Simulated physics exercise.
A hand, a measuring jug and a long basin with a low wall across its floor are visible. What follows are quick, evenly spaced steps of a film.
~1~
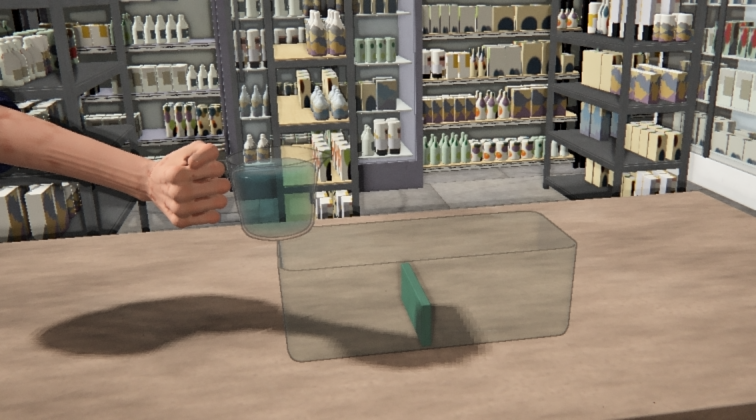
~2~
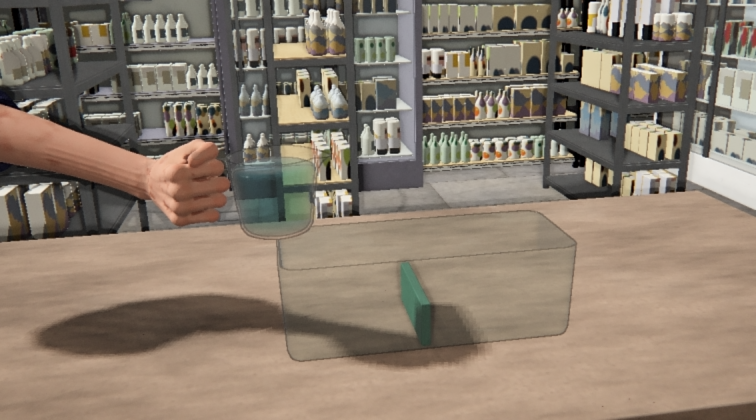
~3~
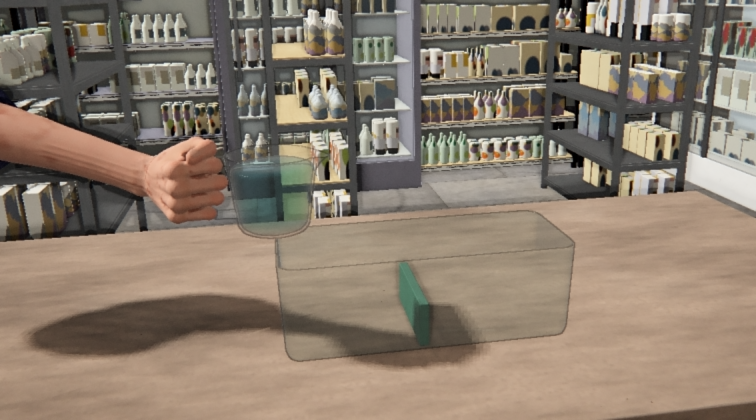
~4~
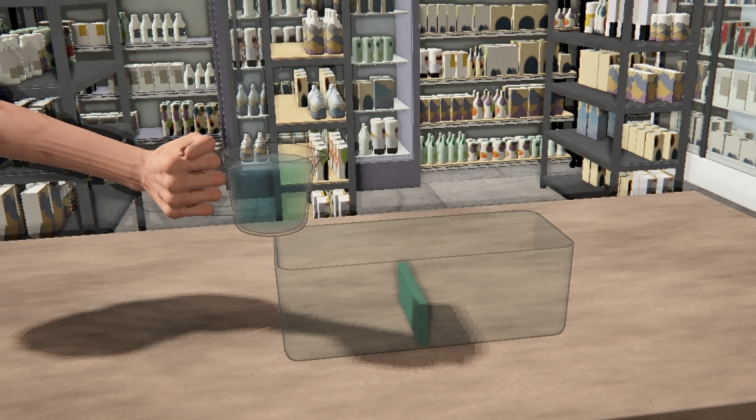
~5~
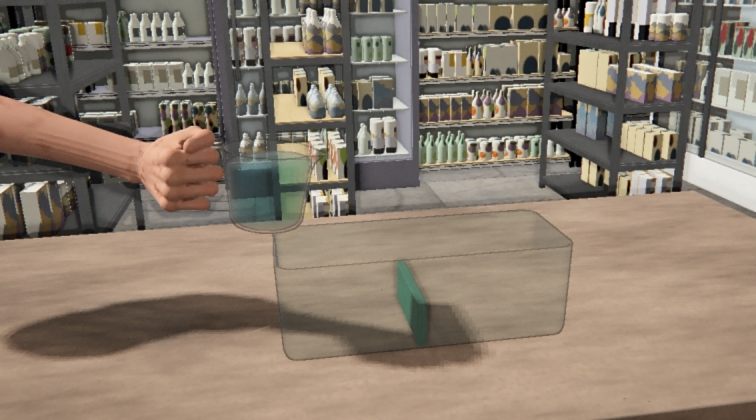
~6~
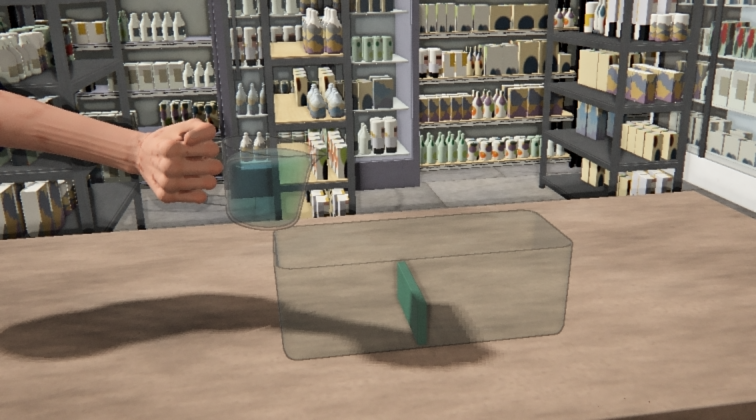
A hand slowly tilting a clear measuring jug slightly to the right above a transparent basin with a low green wall inside.
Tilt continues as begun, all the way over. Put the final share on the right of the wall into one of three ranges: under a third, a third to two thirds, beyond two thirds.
Once it settles, the part right of the wall is below a third, I'd say.
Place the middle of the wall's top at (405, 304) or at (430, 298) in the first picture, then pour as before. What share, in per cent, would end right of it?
Around 60 percent in try one and around 5 percent in try two.
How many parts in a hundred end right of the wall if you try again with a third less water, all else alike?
That share would be some 5 parts in a hundred.
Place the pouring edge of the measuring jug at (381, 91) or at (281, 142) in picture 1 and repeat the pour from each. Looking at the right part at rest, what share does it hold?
You'd see around 95 per cent, and then around 5 per cent.
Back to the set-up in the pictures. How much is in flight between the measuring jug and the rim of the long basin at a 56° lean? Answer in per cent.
Estimated: 15 per cent or thereabouts.
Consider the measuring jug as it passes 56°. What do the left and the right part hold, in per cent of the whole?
Near 5 in a hundred left, near 0 in a hundred right.
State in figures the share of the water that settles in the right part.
It comes to about 15 per cent.
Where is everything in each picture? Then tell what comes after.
Tilt 0°; pouring edge (332, 154); surface from (232, 170) to (317, 164); the long basin's rim runs from (278, 251) to (557, 229); the wall's top is at (415, 284), in the first picture.
Tilt 0°; pouring edge (331, 154); surface from (232, 168) to (316, 163), in the second picture.
Tilt 1°; pouring edge (330, 154); surface from (230, 168) to (314, 162), in the third picture.
Tilt 3°; pouring edge (329, 153); surface from (229, 166) to (314, 160), in the fourth picture.
Tilt 6°; pouring edge (328, 153); surface from (226, 163) to (313, 158), in the fifth picture.
Tilt 9°; pouring edge (328, 153); surface from (226, 159) to (314, 155), in the sixth picture.
A moment on, the measuring jug is tipped part way and 76 per cent is still to pour, 7 is left of the wall and 0 right of it.
Next, the measuring jug is tipped on its side and 21 per cent is still to pour, 52 is left of the wall and 6 right of it.
Then the measuring jug is tipped on its side and 1 per cent is still to pour, 85 is left of the wall and 12 right of it.
Later the measuring jug is tipped on its side and 0 per cent is still to pour, 86 is left of the wall and 13 right of it.
At rest 86 per cent lies left of the wall, 13 right of it and 1 outside.
